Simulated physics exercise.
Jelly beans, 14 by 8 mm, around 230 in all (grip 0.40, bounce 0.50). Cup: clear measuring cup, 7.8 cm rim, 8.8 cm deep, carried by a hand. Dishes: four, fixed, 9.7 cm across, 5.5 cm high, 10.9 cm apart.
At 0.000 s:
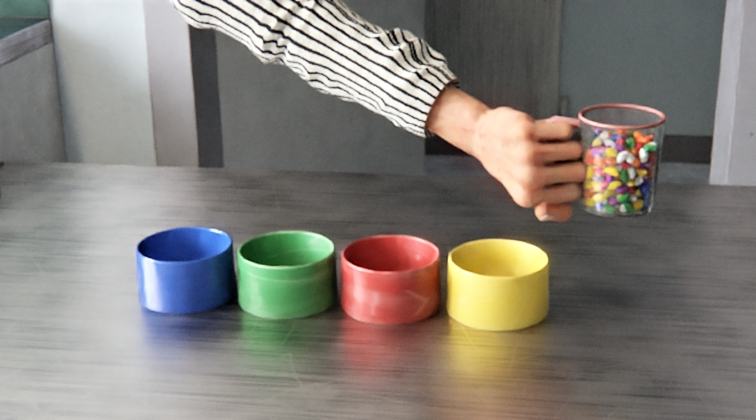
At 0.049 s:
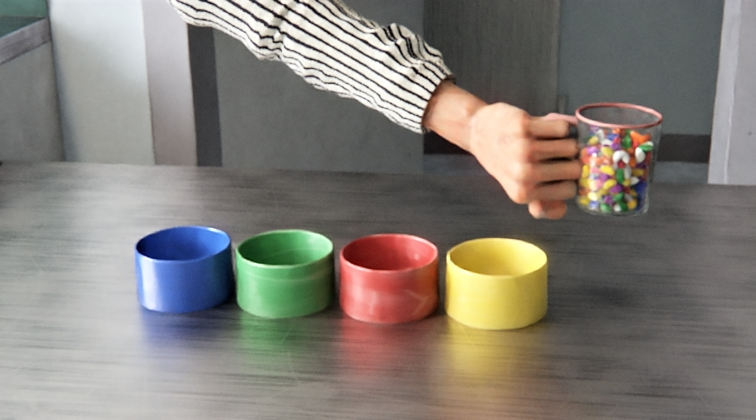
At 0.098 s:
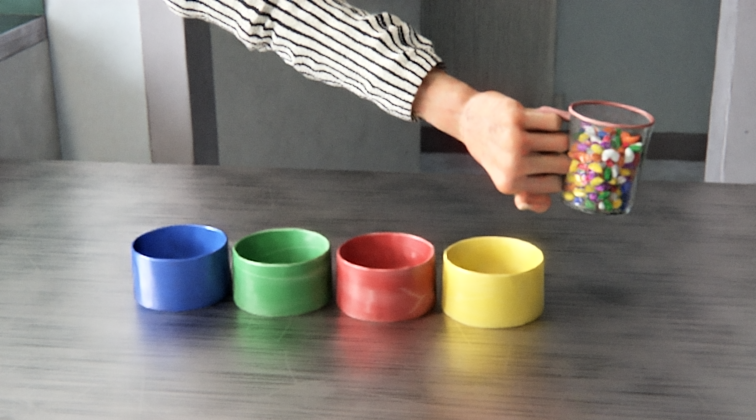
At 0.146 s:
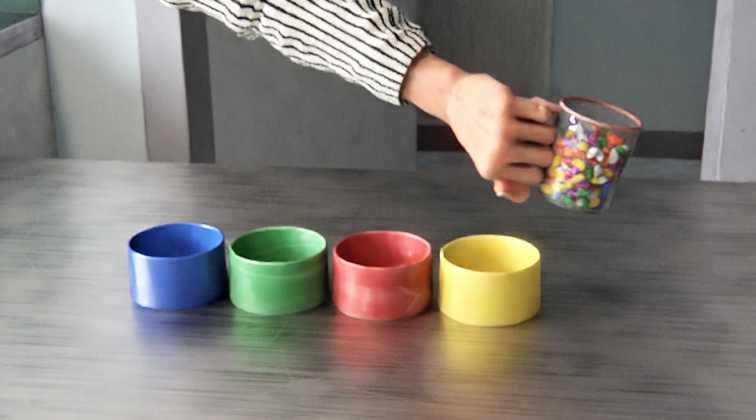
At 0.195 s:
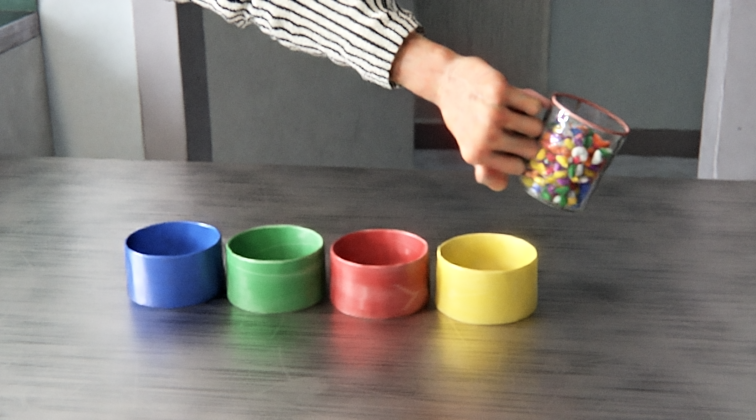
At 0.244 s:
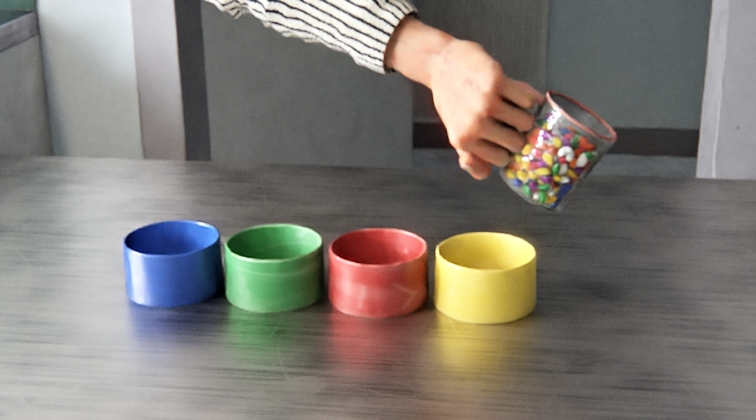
Hand holding a clear cup of colourful jelly beans, moving it slightly left and tilting it rightward above four coloured dishes.
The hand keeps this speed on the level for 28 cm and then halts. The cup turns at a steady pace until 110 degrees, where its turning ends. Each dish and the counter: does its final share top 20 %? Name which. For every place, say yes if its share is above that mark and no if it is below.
Red: Yes, blue: No, green: No, yellow: Yes, counter: No.
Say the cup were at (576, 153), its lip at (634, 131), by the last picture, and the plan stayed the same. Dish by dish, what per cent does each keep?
Dish by dish: Red 10 per cent, blue 0 per cent, green 0 per cent, yellow 80 per cent.
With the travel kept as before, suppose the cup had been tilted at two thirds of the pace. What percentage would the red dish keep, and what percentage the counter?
I'd say red ends at 100 while the counter ends at 0.
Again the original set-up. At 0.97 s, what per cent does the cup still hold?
40 %.
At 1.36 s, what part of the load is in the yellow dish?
By that moment it's near 40 percent.
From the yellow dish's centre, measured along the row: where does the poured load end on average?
It ends up close to 6 cm toward the picture's left edge.
Then, at 0.68 s, tilt 105 degrees; cup holds 95 %.
Then, at 0.97 s, tilt 110 degrees; cup holds 40 %, red 10 %, yellow 35 %.
After 1.36 s, tilt 110 degrees; cup holds 15 %, red 35 %, yellow 40 %.
By 2.3 s all is still; red 50 %, blue 0 %, green 0 %, yellow 40 %, counter 15 %.
